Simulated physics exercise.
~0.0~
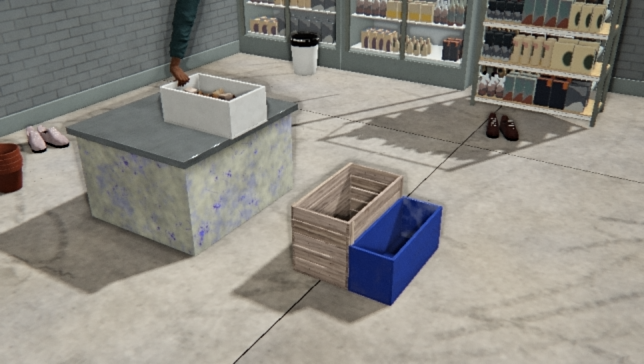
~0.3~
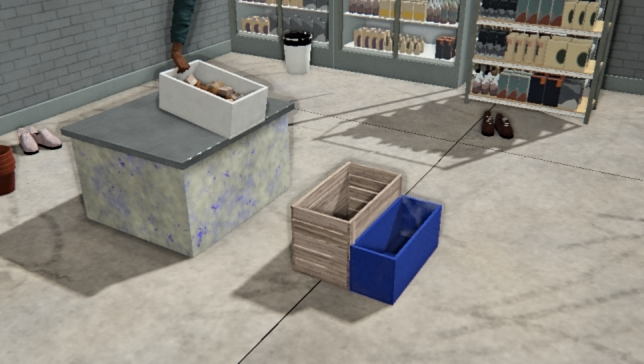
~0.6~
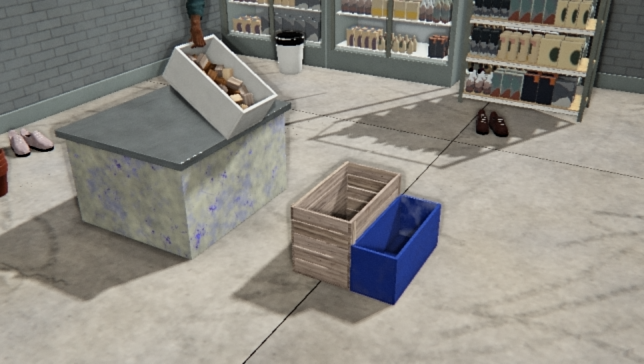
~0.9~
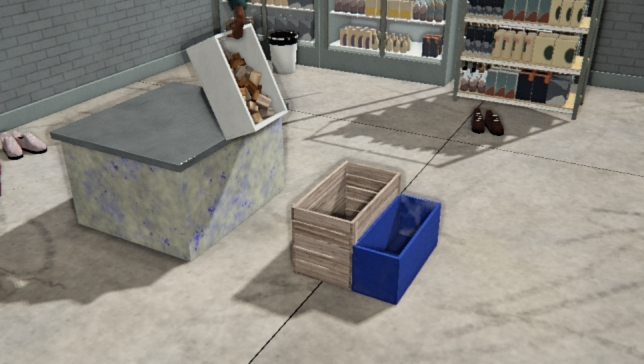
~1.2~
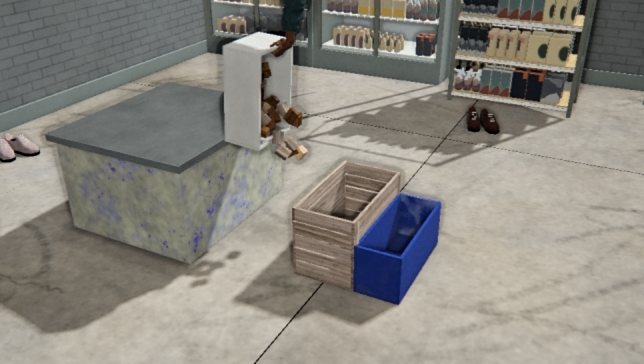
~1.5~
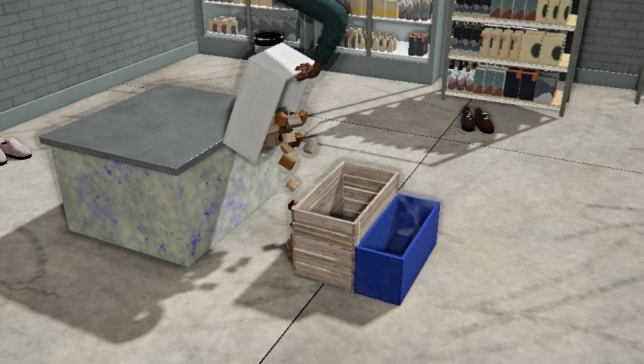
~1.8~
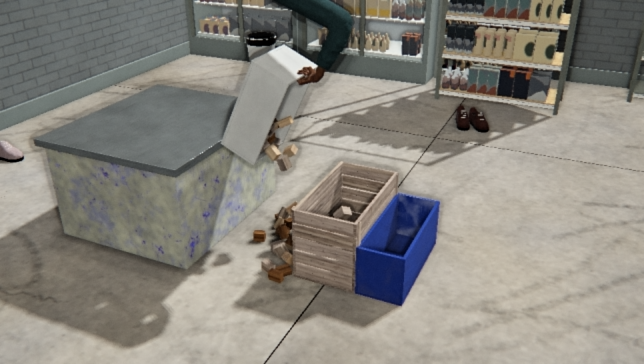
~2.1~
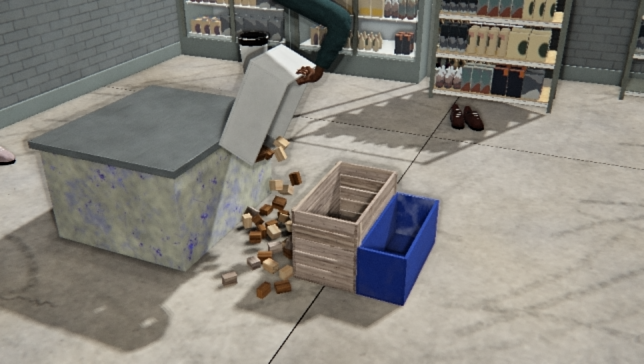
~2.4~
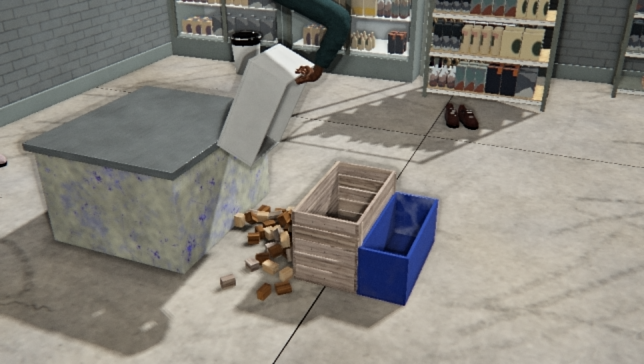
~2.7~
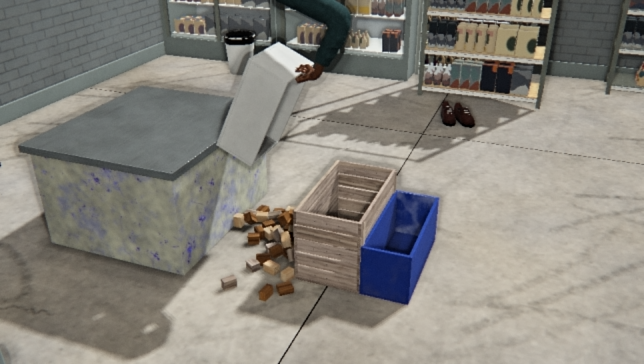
A white tote tips over the bench edge, spilling wooden blocks mostly onto the floor.
